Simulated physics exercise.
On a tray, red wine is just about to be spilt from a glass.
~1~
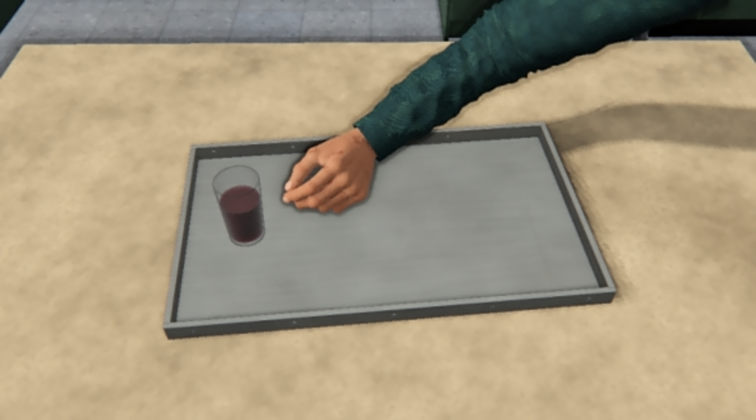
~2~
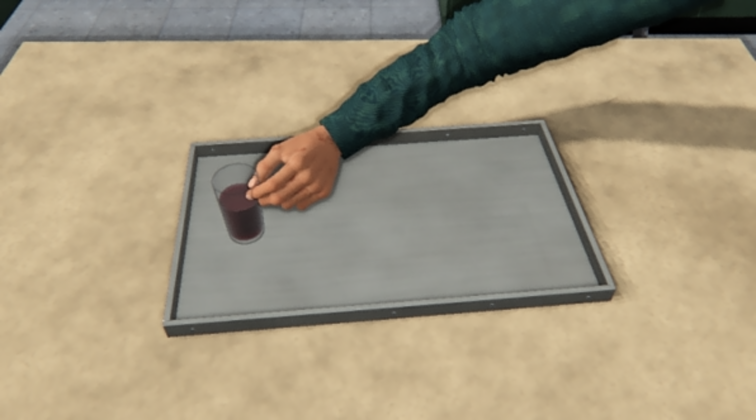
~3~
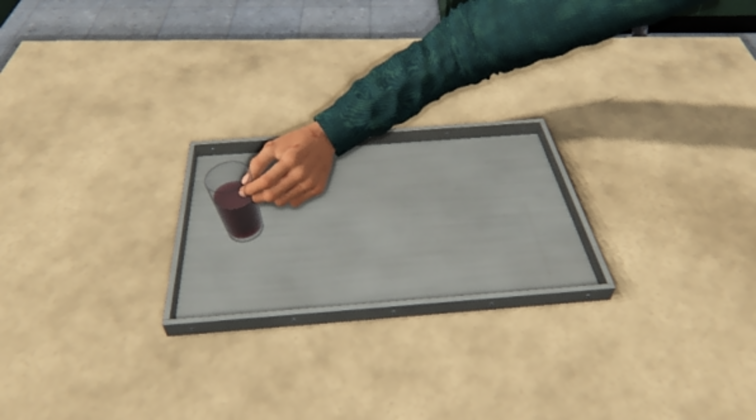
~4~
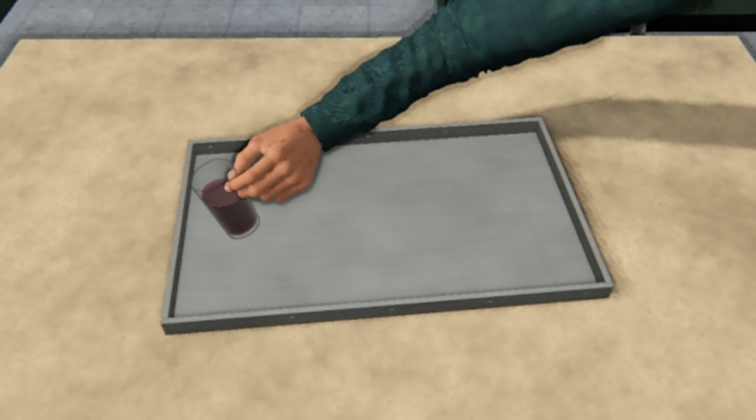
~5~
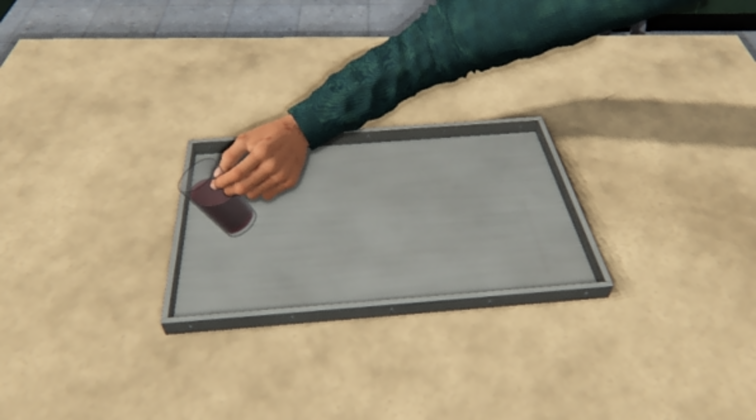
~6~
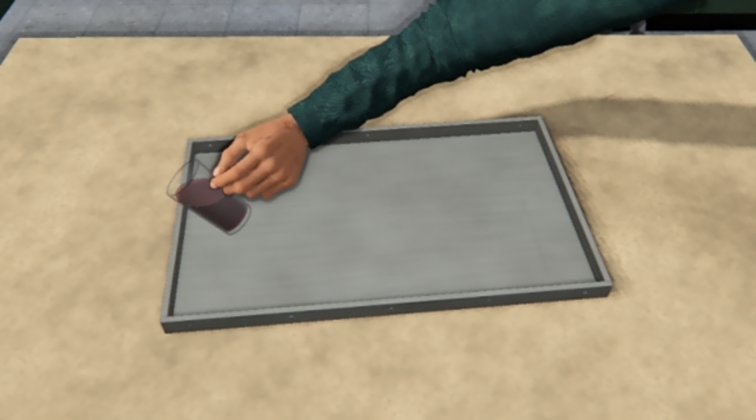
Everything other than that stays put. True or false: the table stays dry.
False, the table gets wet.
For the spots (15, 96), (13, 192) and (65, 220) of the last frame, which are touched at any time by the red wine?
The first spot ends up outside the spill, the second inside the spill, and the third inside the spill.
Shortly, the glass lies across the rim; the puddle covers about as much as a plate; it has landed past the rim.
Then, the puddle covers about as much as a tray; it has landed past the rim.
At the finish, the puddle covers about as much as a tray; it has landed past the rim.
